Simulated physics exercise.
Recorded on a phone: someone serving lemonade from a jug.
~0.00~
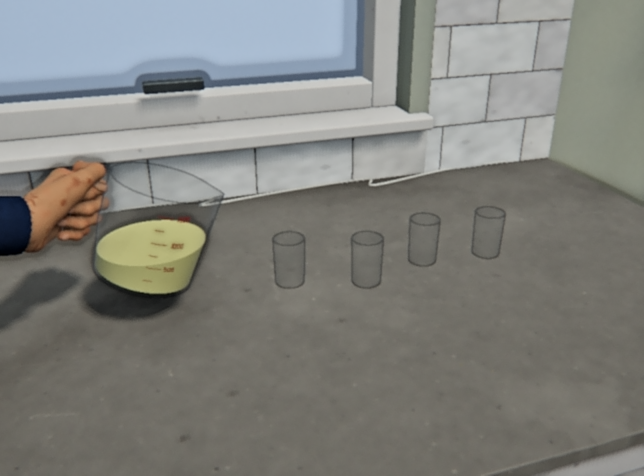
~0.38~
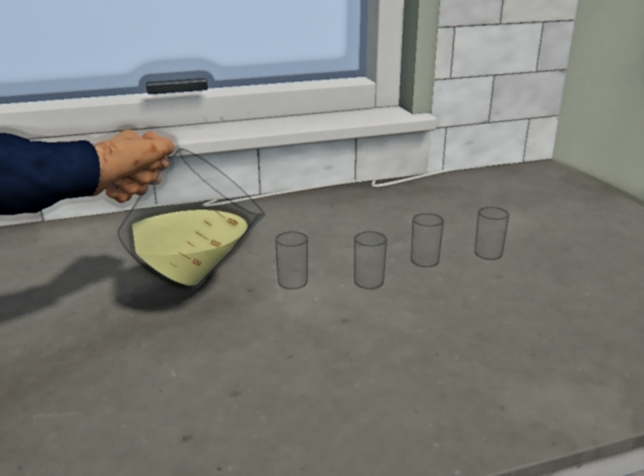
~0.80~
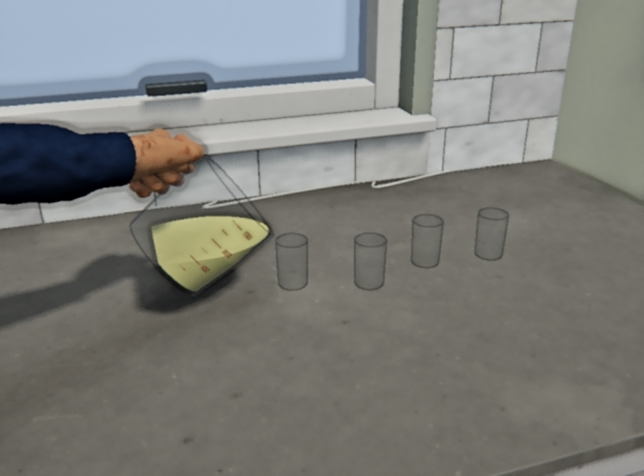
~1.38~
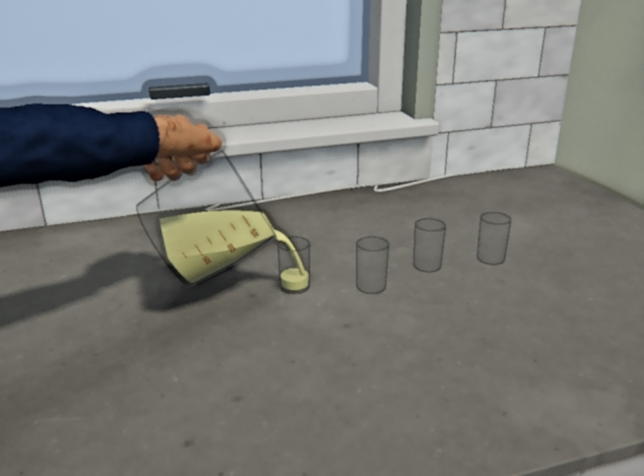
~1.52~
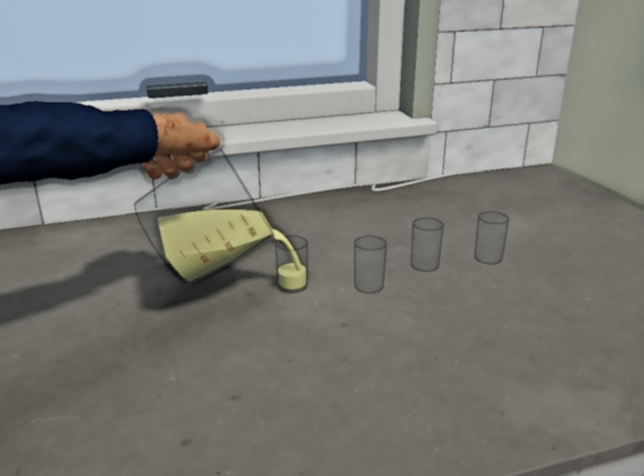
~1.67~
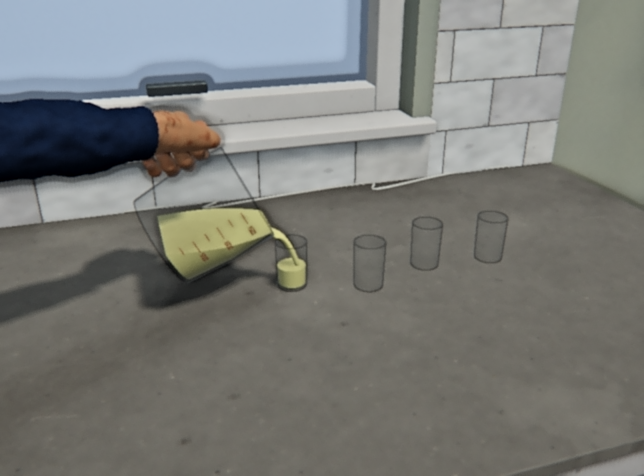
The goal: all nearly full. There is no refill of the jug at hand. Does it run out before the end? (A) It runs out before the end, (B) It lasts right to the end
It lasts right to the end (B).
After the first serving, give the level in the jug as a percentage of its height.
Around 30 per cent of its height.
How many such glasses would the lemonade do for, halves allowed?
I'd put it at close to 7.0 servings.
After 2.1 s, the first is about two thirds full.
After 5.4 s, the first is done and the jug has nearly all of its load.
After 15.2 s, all four are full and about half of the lemonade is over.
